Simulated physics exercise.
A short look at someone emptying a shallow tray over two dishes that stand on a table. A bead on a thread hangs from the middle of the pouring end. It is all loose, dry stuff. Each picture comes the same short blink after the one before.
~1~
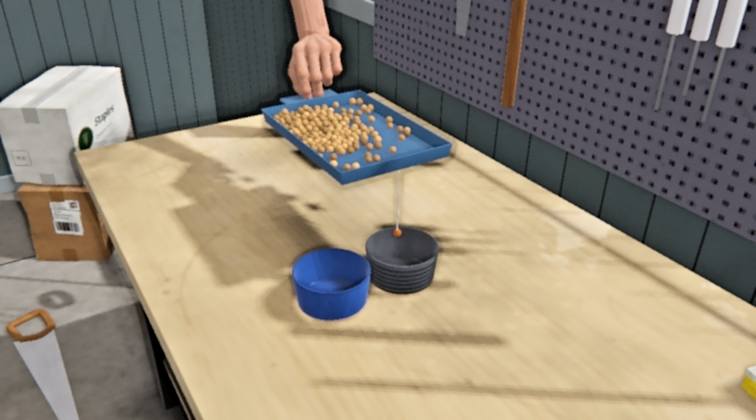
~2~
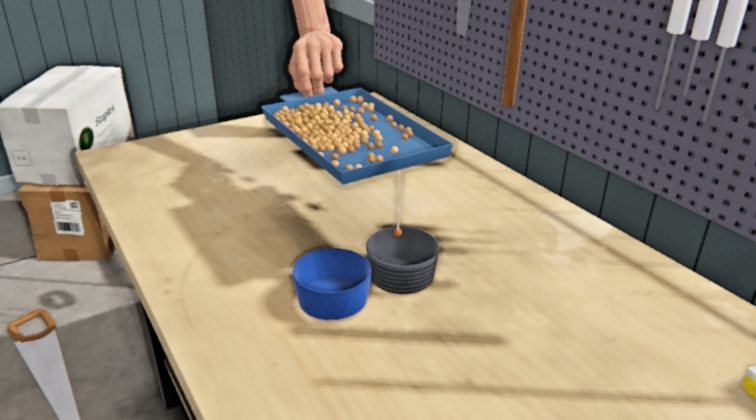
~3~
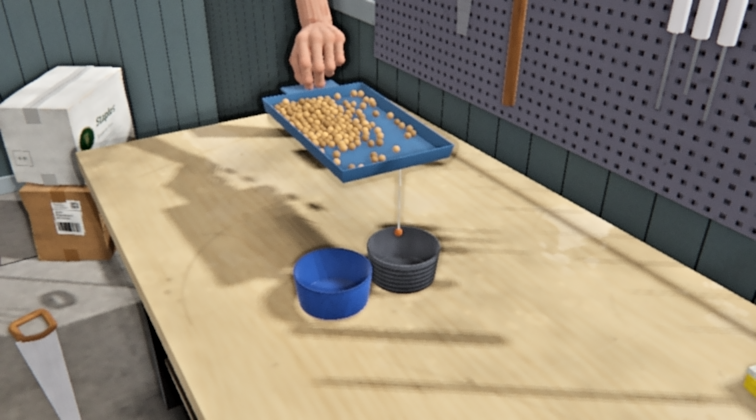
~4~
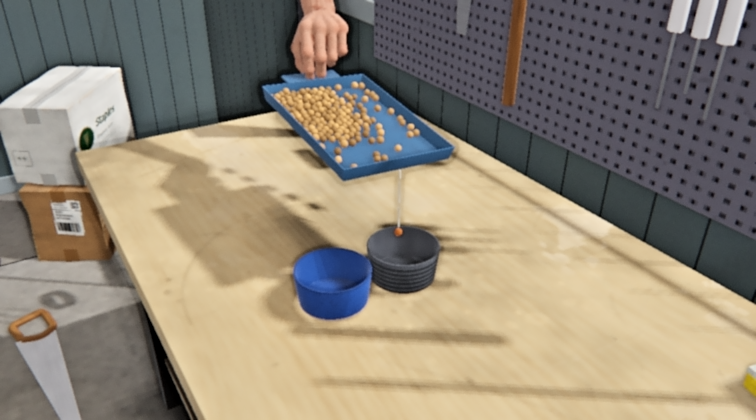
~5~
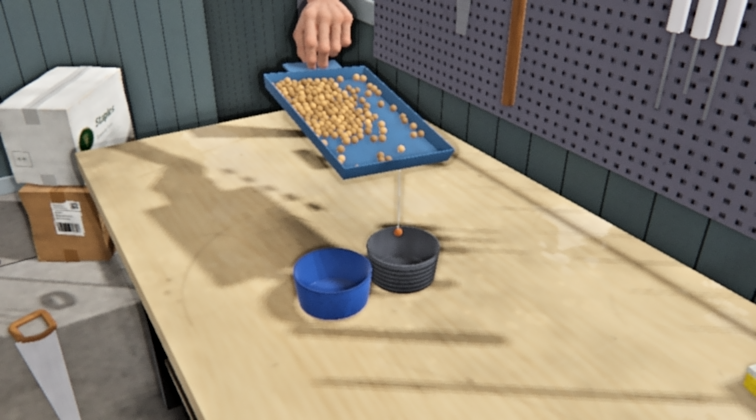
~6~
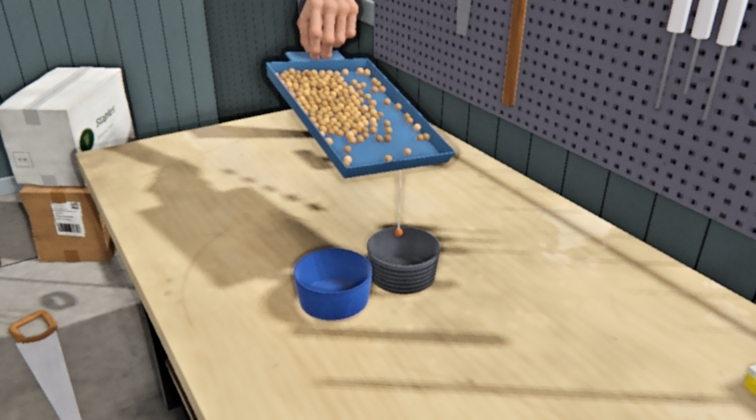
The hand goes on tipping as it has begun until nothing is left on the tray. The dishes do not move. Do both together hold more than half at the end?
Together they catch only the smaller part.
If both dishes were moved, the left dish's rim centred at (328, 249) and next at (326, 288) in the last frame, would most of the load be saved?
The first try: Not half. The second: Not half.
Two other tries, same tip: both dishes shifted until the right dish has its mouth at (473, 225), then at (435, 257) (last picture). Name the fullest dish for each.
First the dish on the right, then the dish on the right.
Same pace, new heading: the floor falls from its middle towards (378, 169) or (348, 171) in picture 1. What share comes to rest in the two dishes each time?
In turn 40 and 90 in a hundred.
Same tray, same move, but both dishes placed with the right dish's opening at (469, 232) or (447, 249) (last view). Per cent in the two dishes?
Roughly 90 per cent, and 60 per cent.
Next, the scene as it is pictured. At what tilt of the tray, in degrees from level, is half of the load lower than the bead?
Roughly 95°.
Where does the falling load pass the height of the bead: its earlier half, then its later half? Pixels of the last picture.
At about (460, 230), then at (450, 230).
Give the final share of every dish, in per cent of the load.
For the left dish some 0 %, for the right dish some 10 %.
Just after the last frame, tray tipped steeply; the larger part on the tray; just a few in the right dish; about a tenth outside both; about a tenth in the air.
A moment on, tray tipped right over; roughly a quarter on the tray; about a tenth in the right dish; roughly half outside both; roughly a quarter in the air.
Further on, tray tipped past a quarter turn; about a tenth in the right dish; the larger part outside both.
When it is over, tray tipped past a quarter turn; not one in the left dish; about a tenth in the right dish; the larger part outside both.
